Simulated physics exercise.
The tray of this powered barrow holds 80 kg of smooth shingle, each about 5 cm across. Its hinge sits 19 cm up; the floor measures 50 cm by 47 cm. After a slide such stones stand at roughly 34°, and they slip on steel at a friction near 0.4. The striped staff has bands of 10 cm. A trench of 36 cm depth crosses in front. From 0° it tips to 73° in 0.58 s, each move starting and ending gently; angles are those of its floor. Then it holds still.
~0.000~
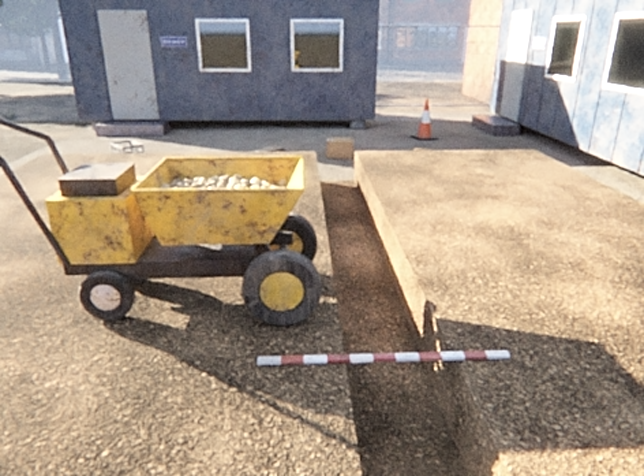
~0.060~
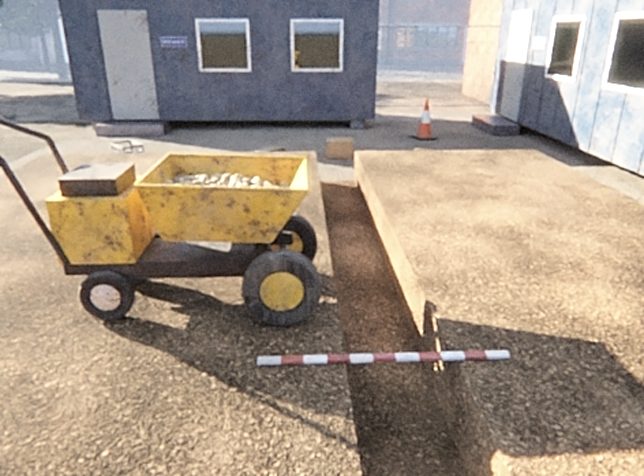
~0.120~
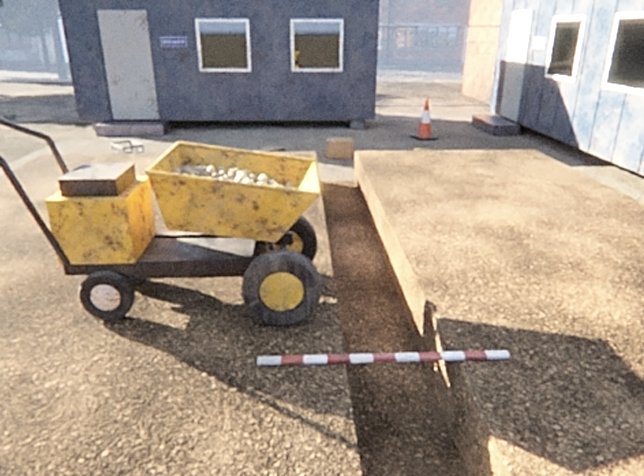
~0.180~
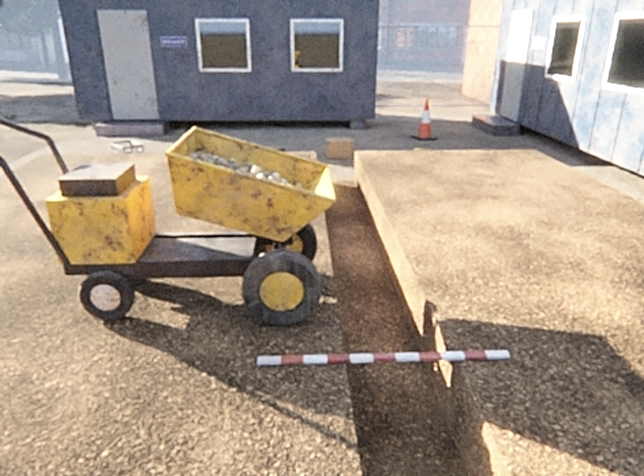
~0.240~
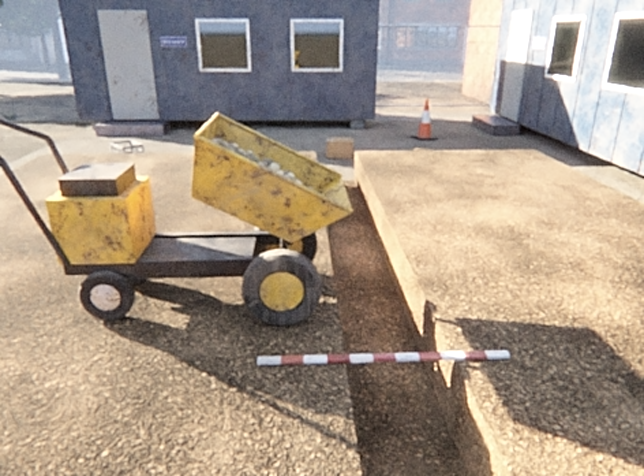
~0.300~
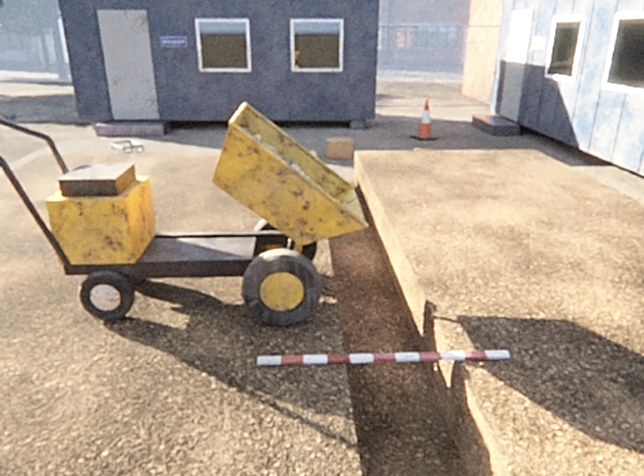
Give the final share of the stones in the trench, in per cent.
About 48 per cent.
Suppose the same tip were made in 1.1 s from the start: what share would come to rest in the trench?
It would be near 70 per cent.
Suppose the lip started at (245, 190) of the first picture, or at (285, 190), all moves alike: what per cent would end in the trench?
Near 100 per cent from the first place, 65 from the second.
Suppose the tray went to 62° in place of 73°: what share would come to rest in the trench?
It would be near 40 per cent.
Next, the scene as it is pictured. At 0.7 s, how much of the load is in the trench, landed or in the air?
Some 20 per cent.
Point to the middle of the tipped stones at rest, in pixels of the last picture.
Around (435, 291).
After 0.4 s the floor is at 61°; 100 % in the tray; the foremost stones are at (357, 229).
After 0.7 s the floor is at 73°; 74 % in the tray, 20 % in the trench, 7 % past the trench; the foremost stones are at (446, 292).
After 1.0 s the floor is at 73°; 13 % in the tray, 34 % in the trench, 53 % past the trench; the foremost stones are at (578, 283).
After 3.0 s the floor is at 73°; 0 % in the tray, 48 % in the trench, 52 % past the trench; the foremost stones are past the picture's edge.
